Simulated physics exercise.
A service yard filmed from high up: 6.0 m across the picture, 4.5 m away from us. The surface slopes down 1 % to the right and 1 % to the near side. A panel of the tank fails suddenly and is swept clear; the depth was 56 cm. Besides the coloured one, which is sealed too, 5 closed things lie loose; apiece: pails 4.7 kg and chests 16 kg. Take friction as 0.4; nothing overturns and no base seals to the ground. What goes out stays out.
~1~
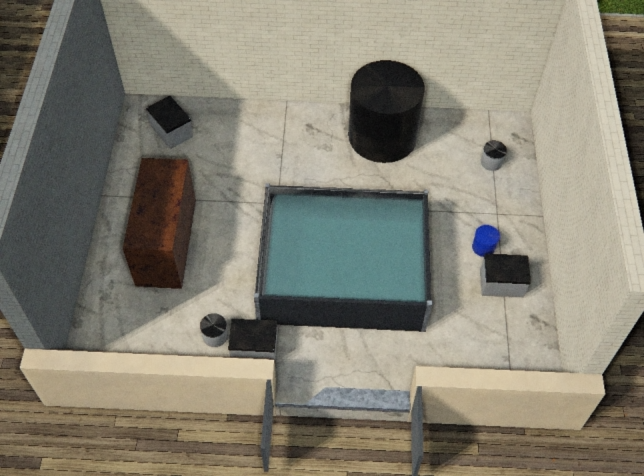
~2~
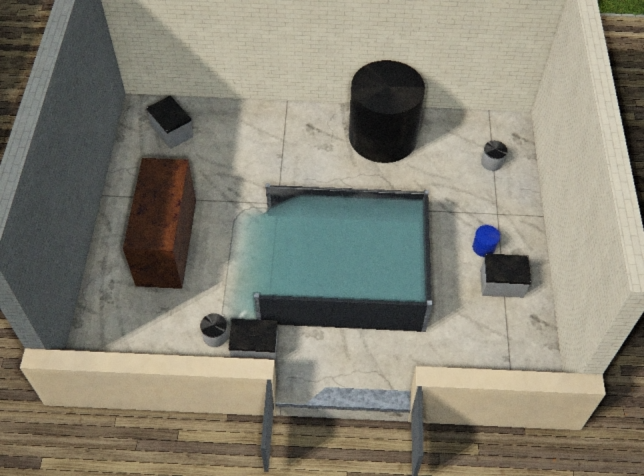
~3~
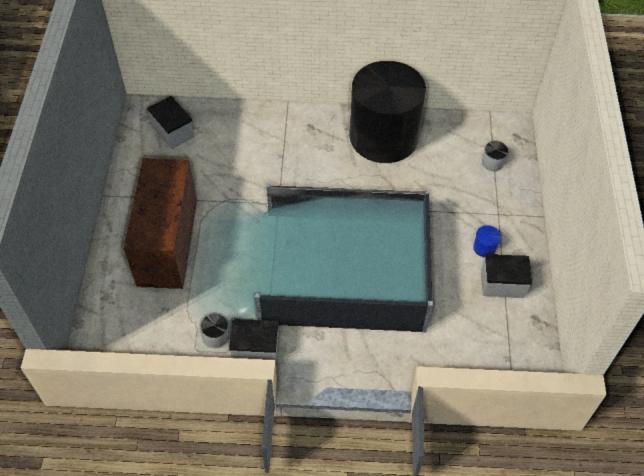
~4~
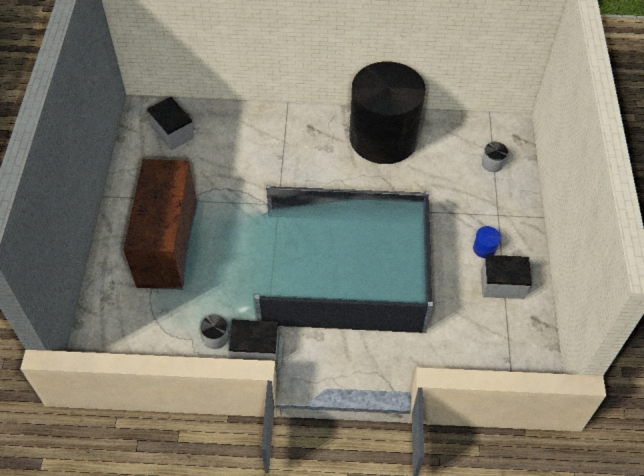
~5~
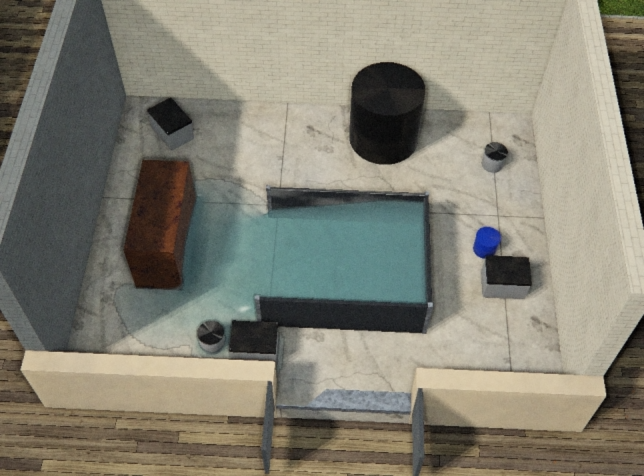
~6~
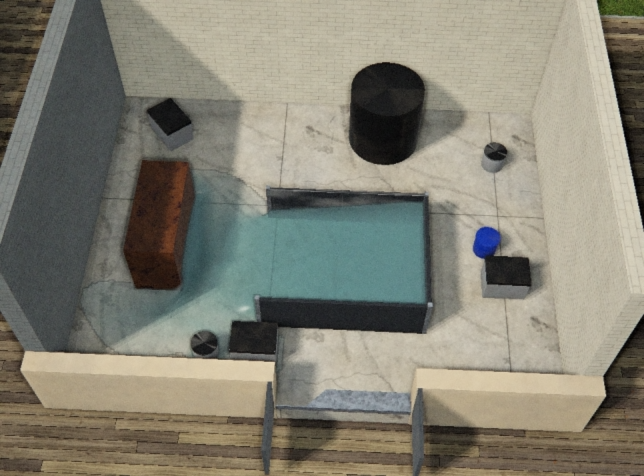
In a walled yard with a pale stone floor, a rectangular tank of blue-green water stands full until its left side opens. Water spreads leftward across the floor, reaching the rust-brown block and a small grey pail near the front, which shifts slightly left while the blue pail stays still.
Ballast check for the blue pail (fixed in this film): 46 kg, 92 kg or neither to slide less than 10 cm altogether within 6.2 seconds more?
Verdict: The lower weight is enough.
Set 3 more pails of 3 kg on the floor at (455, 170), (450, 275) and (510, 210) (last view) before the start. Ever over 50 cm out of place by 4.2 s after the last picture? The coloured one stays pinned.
In that order: Under, less, less.
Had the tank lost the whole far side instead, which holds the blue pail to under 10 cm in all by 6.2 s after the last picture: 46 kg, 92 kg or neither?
Then the lower weight is enough.
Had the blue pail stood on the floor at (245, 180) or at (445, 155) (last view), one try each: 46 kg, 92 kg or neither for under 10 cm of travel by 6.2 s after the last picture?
In that order: The smaller is enough; the smaller is enough.
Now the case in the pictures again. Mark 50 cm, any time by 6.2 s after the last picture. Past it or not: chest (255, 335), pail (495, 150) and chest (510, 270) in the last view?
In turn: More, short of it, under.
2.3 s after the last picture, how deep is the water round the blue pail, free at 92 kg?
Roughly 0 cm.
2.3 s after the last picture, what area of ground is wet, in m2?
Some 17 m2.
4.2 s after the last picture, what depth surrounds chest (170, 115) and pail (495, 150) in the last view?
About 14 and 1 cm.
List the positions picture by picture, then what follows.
In the first picture, the blue pail at (487, 235) rests on the ground; water covers 3.1 m2; 0 of 6 have shifted.
In the second picture, the blue pail at (488, 235), on the bottom; 3.9 m2 under water; 0 of 6 have shifted.
In the third picture, the blue pail at (488, 235), on the bottom; water covers 4.9 m2; 0 of 6 have shifted.
In the fourth picture, the blue pail at (488, 236), on the bottom; water covers 5.6 m2; 0 of 6 have shifted.
In the fifth picture, the blue pail at (488, 236) rests on the ground; 6.2 m2 under water; 1 of 6 have shifted.
In the sixth picture, the blue pail at (488, 237) rests on the ground; 7.0 m2 under water; 1 of 6 have shifted.
Then, 0.6 s after the last picture the blue pail would be 0 cm from its start with 46 kg and 0 cm from its start with 92 kg; 0 cm of water round it then.
Then, 2.3 s after the last picture the blue pail would be 0 cm from its start with 46 kg and 0 cm from its start with 92 kg; 0 cm of water round it then.
Then, 4.2 s after the last picture the blue pail would be 0 cm from its start with 46 kg and 0 cm from its start with 92 kg; 0 cm of water round it then.
Then, 6.2 s after the last picture the blue pail would be 0 cm from its start with 46 kg and 0 cm from its start with 92 kg; 3 cm of water round it then.
